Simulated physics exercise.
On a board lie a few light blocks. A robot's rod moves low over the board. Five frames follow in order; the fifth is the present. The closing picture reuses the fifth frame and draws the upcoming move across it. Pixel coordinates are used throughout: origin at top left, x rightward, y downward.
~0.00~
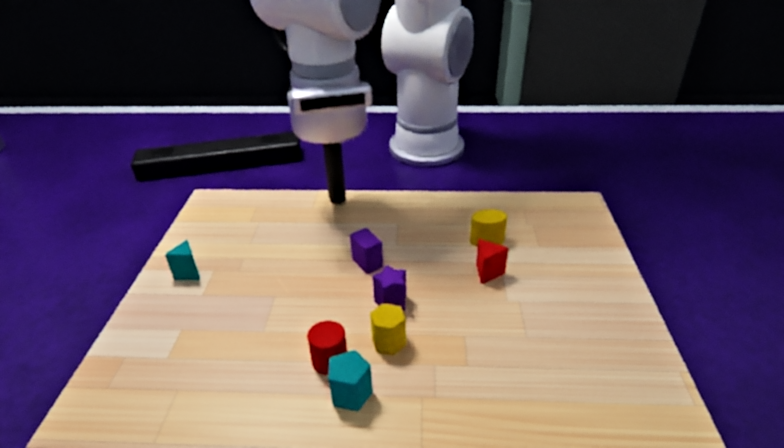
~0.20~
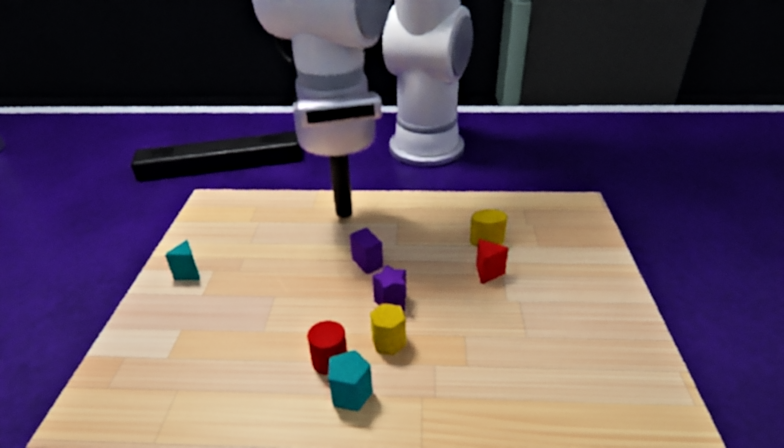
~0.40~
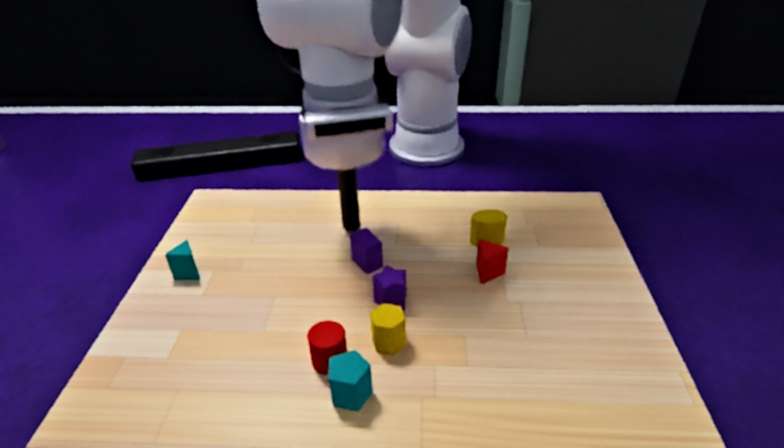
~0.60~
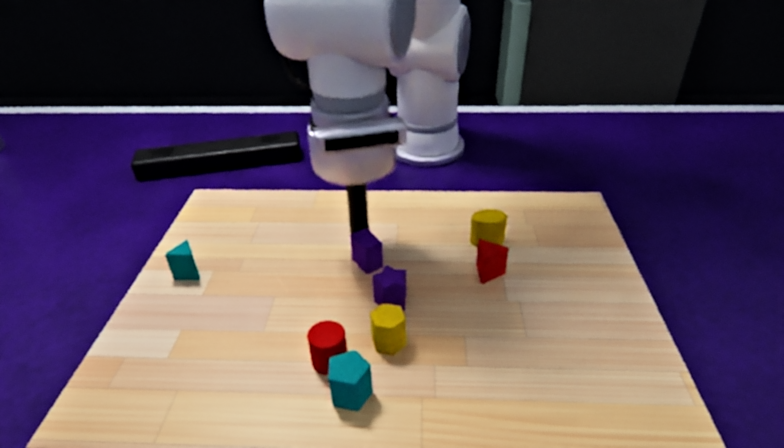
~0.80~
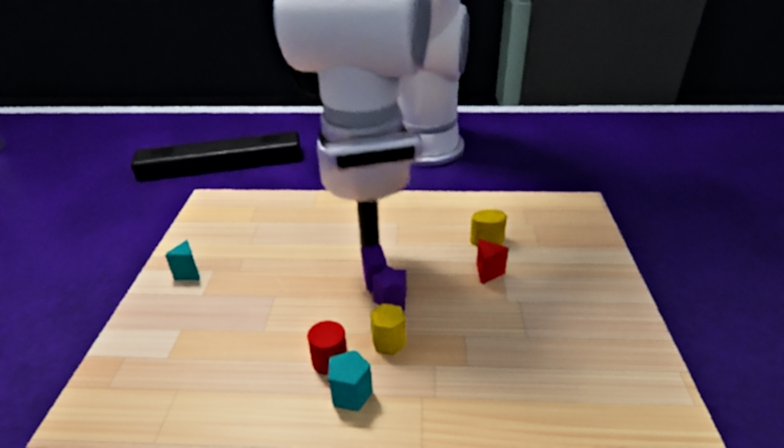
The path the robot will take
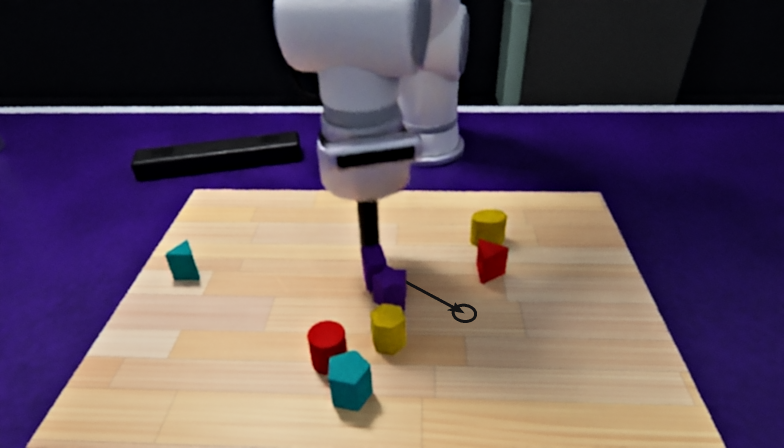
A robot arm's rod moves toward the viewer over a wooden board, nudging a purple block up against the purple star.
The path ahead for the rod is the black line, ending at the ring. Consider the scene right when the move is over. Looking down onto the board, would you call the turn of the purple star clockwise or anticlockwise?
Spin direction: Counter-clockwise.
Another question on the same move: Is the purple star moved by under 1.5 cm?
My answer is no.
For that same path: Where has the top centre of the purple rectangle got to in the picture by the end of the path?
The middle of its top is at (383, 268).
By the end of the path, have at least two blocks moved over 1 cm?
It seems so.
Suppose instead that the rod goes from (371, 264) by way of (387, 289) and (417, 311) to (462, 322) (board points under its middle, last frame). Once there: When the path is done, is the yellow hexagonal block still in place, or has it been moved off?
By the last moment, the yellow hexagonal block will have left its place.
Path on the board, from (371, 264) directly to (464, 313).
On the path given first. One third of the way, rod (401, 273); purple rectangle (383, 268), turned 50° clockwise; purple star (394, 290), turned 25° anticlockwise.
Two thirds of the way, rod (432, 290); purple rectangle (383, 268), turned 50° clockwise; purple star (394, 290), turned 25° anticlockwise.
At the end, rod (465, 307); purple rectangle (383, 268), turned 50° clockwise; purple star (394, 290), turned 25° anticlockwise; red three-sided block in place.
